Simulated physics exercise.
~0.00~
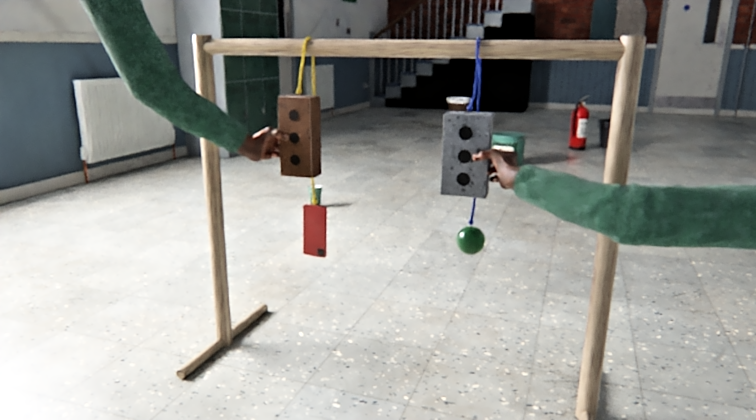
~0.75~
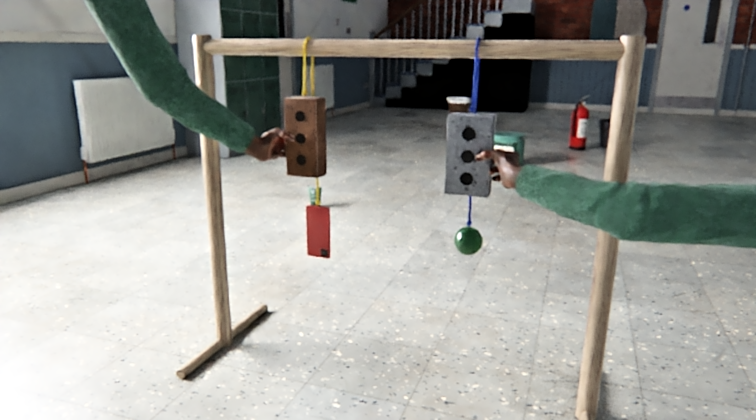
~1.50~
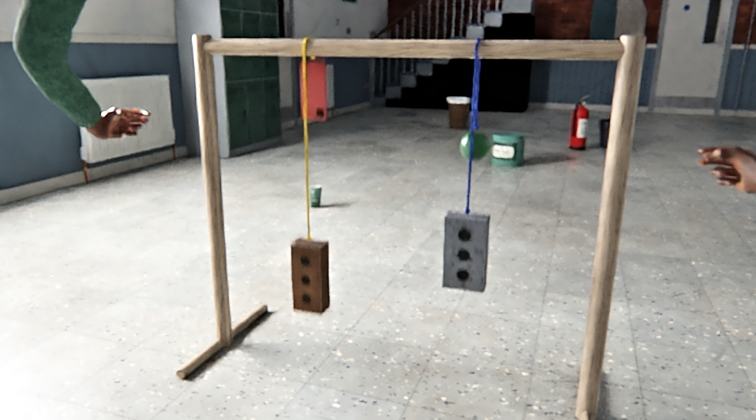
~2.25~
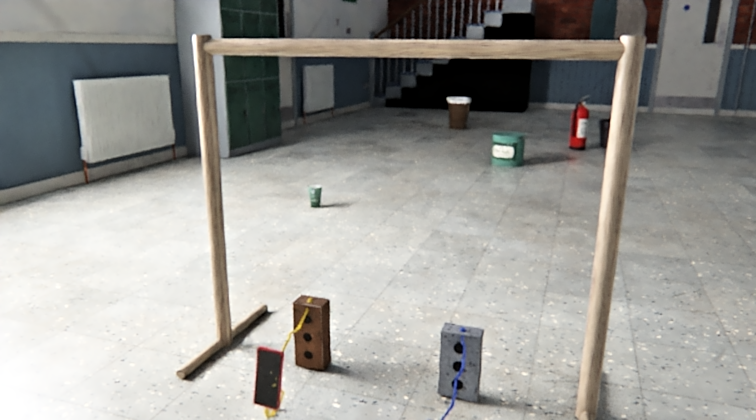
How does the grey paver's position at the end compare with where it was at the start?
At the start the grey paver hangs from the blue shoelace below the rail, with a hand on it. By the end it is much lower, standing on the floor beneath the rail.
